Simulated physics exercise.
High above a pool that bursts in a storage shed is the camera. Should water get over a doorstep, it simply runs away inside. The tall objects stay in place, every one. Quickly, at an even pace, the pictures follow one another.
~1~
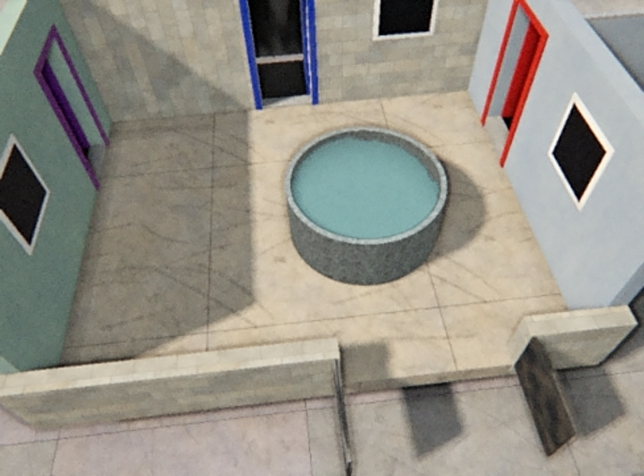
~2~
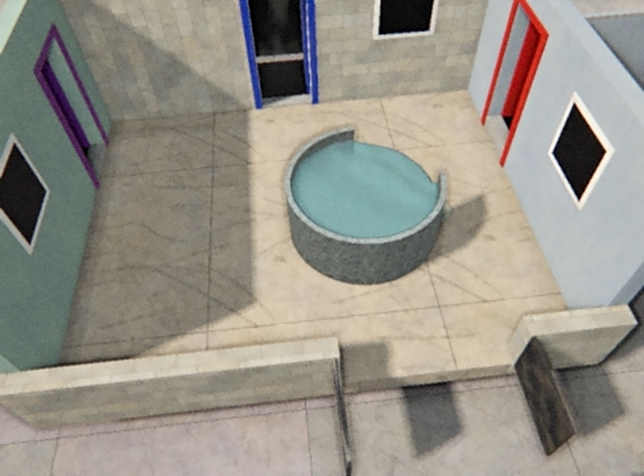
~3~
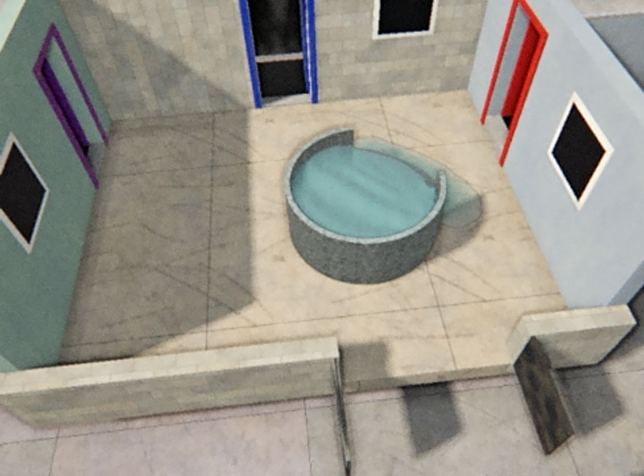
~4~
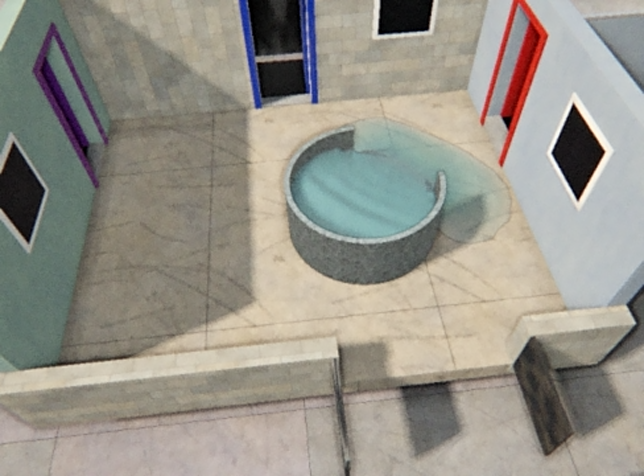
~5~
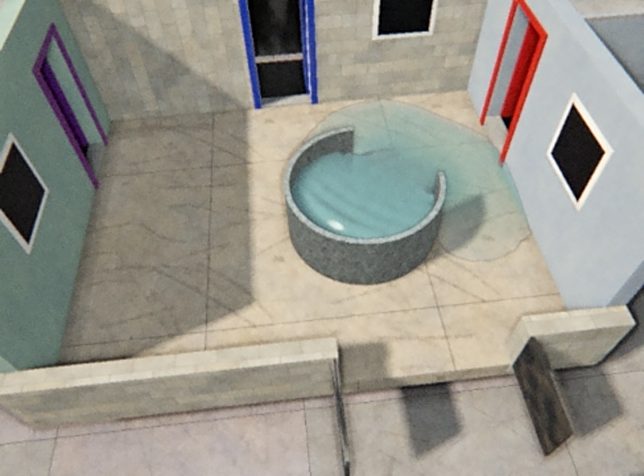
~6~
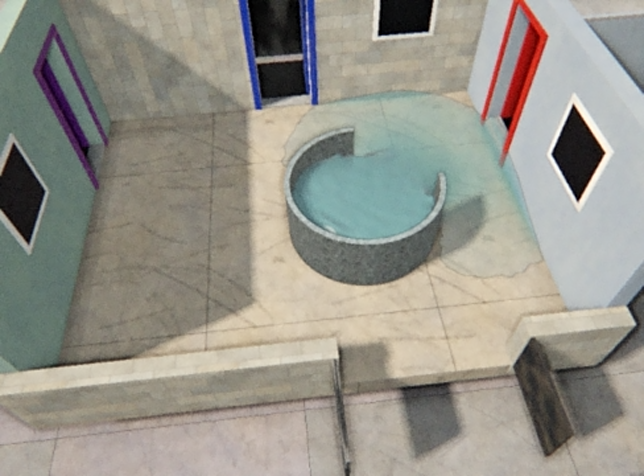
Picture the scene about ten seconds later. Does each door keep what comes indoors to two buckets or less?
The blue door lets more through; the red door lets more through; the purple door lets more through.
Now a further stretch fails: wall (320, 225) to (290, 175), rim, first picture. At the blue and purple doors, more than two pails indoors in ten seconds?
The blue one crosses the line and the purple one crosses the line, I think.
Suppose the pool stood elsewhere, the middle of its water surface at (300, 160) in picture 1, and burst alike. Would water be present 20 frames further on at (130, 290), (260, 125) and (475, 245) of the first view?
I'd say still dry for the first, swamped for the second and swamped for the third.
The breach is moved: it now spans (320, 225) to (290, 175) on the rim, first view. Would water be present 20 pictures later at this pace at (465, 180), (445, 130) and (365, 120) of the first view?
Respectively: Parched, parched and parched.
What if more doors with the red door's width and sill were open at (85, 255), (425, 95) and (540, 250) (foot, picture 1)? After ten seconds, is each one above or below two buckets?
Going door by door: The first remains below the limit, the second runs past the limit, the third remains below the limit.
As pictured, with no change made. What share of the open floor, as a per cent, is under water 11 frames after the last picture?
About 35 per cent.
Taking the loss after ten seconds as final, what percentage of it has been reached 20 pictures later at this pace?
Some 35 per cent.
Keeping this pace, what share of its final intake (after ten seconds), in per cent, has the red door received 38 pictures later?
Some 100 per cent.
A moment on, water covers 25 % of the floor; the blue door under two buckets in, the red door over two buckets in, the purple door not reached.
Next, water covers 35 % of the floor; the blue door under two buckets in, the red door far over two buckets in, the purple door not reached.
Then, water covers 65 % of the floor; the blue door over two buckets in, the red door far over two buckets in, the purple door not reached.
Later, water covers 90 % of the floor; the blue door over two buckets in, the red door far over two buckets in, the purple door far over two buckets in.
In the end, water covers 95 % of the floor; the blue door over two buckets in, the red door far over two buckets in, the purple door far over two buckets in.
